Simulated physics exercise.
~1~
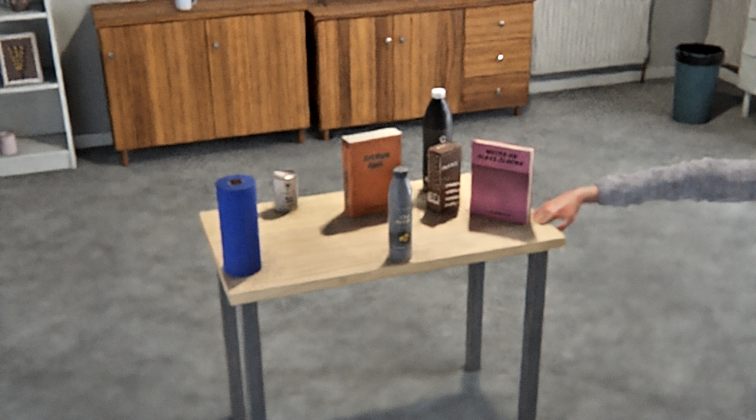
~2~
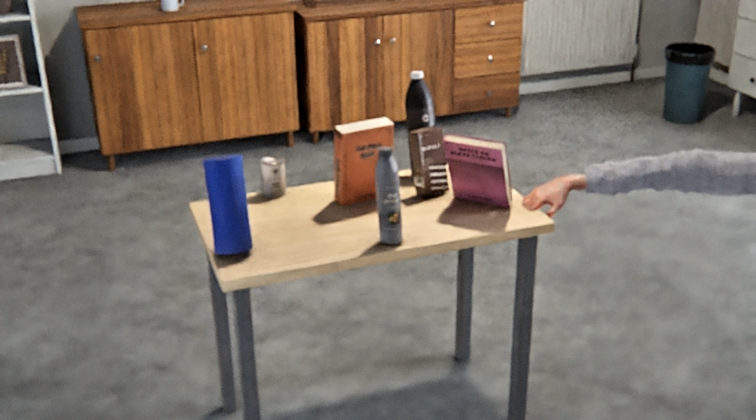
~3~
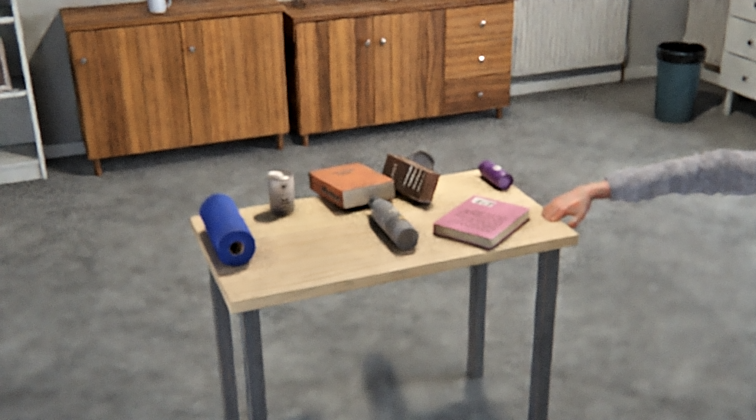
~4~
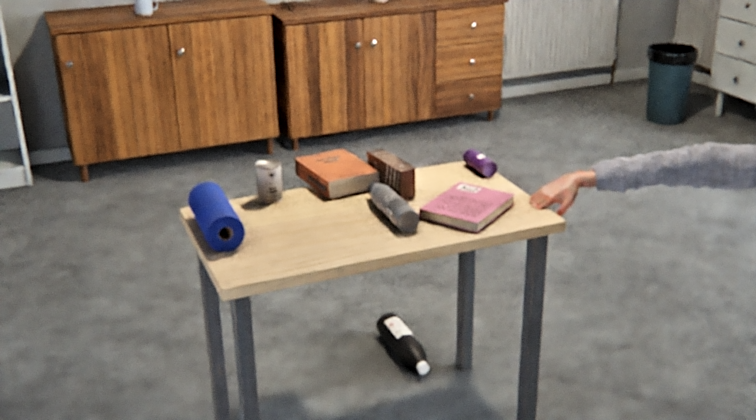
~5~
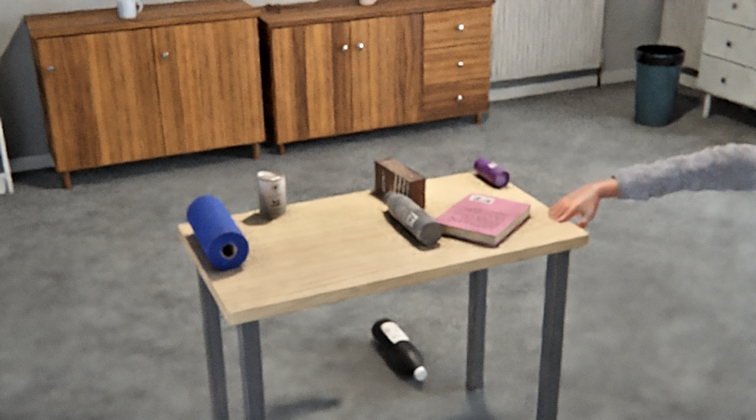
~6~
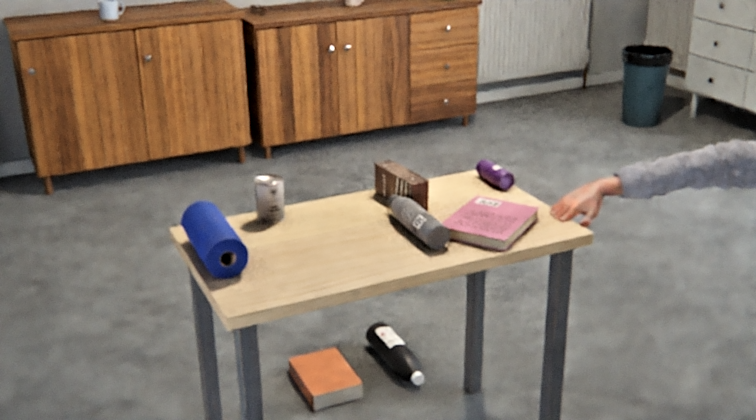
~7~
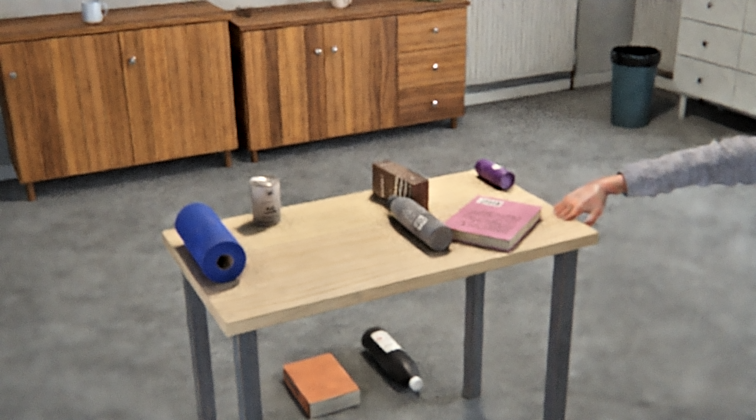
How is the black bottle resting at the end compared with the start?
At the start the black bottle stands upright towards the back of the table. At the end it is lying on its side on the floor below.
